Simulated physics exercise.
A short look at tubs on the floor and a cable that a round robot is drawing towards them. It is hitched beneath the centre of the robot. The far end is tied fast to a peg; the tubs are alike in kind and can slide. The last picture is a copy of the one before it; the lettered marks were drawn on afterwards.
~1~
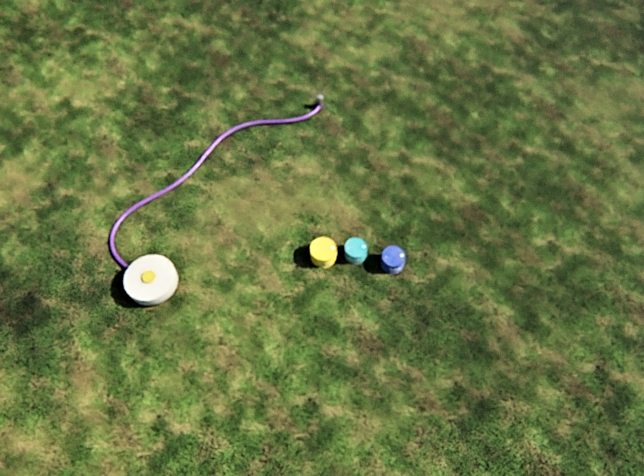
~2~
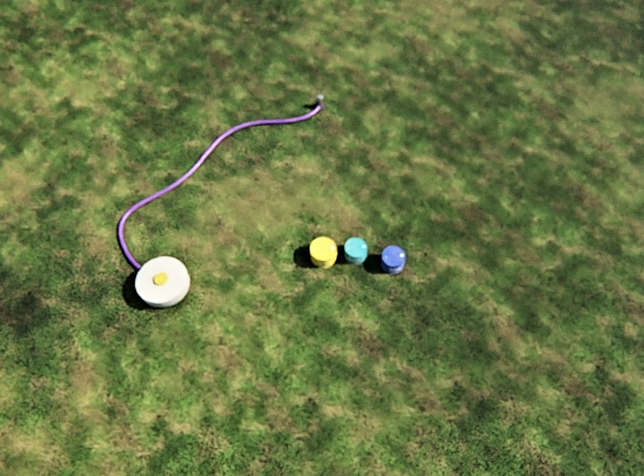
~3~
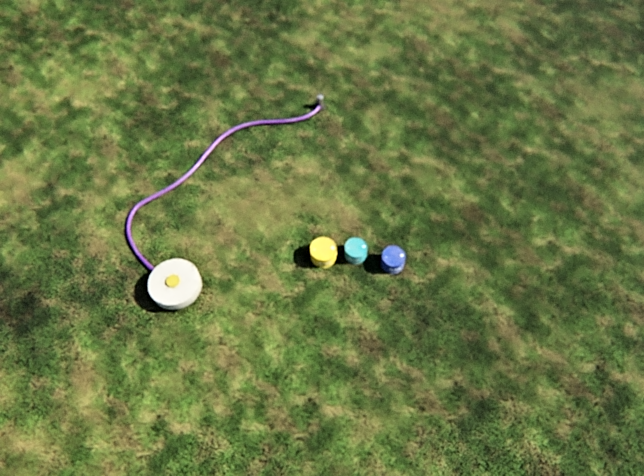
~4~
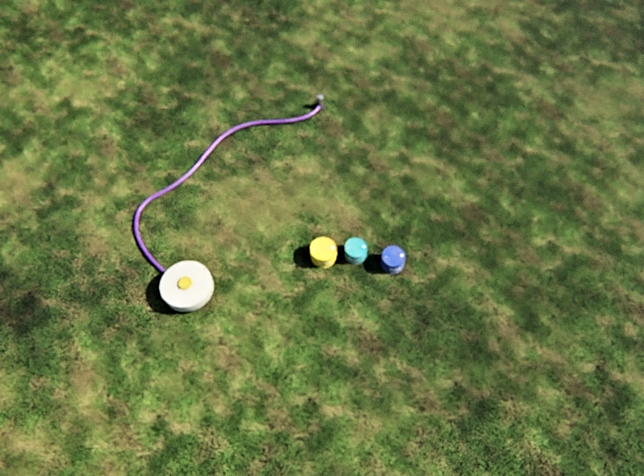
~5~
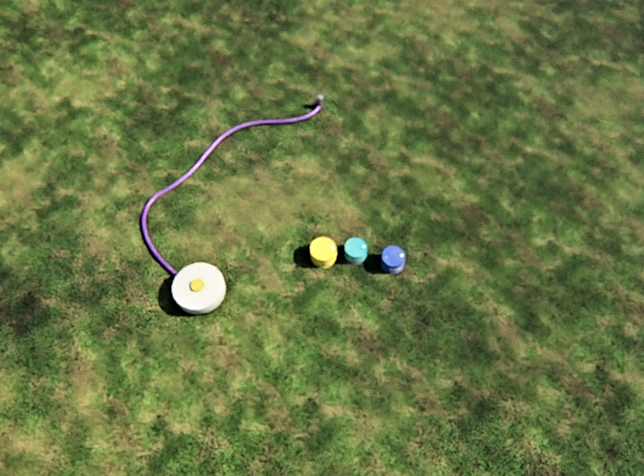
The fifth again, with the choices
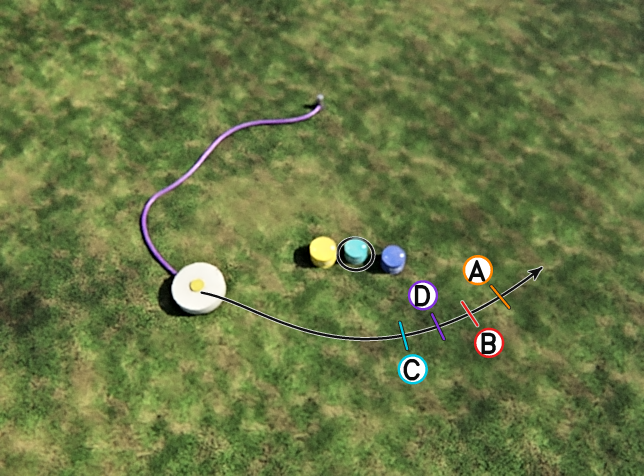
A round white robot with a yellow centre slides slowly a short way right across the green, mottled floor, drawing a curved purple cable along behind it, while the yellow, turquoise and blue tubs stay still in a row.
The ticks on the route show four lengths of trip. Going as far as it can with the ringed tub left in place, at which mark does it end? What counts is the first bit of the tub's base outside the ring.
The farthest safe stop is A.
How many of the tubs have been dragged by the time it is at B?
By then, none.
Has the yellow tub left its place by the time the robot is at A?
Yes.
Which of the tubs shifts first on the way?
The yellow tub.
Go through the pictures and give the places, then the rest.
In the first frame, robot (152, 280); peg (320, 102); turquoise tub (356, 251).
In the second frame, robot (164, 283); blue tub (393, 260).
In the third frame, robot (175, 285); turquoise tub (356, 251).
In the fourth frame, robot (187, 287); blue tub (393, 260).
In the fifth frame, robot (200, 289); turquoise tub (356, 251); yellow tub (324, 253); blue tub (393, 260).
On the marked copy, A at (500, 297); B at (470, 314); C at (404, 336); D at (438, 327); the ring at (355, 254); the route from (201, 293) via (387, 338) to (542, 268).
Taking A. A third of the way, robot (303, 326); turquoise tub (356, 251).
Two thirds of the way, robot (417, 330); turquoise tub (356, 251).
When it is over, robot (503, 293); turquoise tub (359, 251); yellow tub (337, 242); the turquoise tub is still in its ring.
As for the rest, B is safe but short; C is safe but short; D is safe but short.
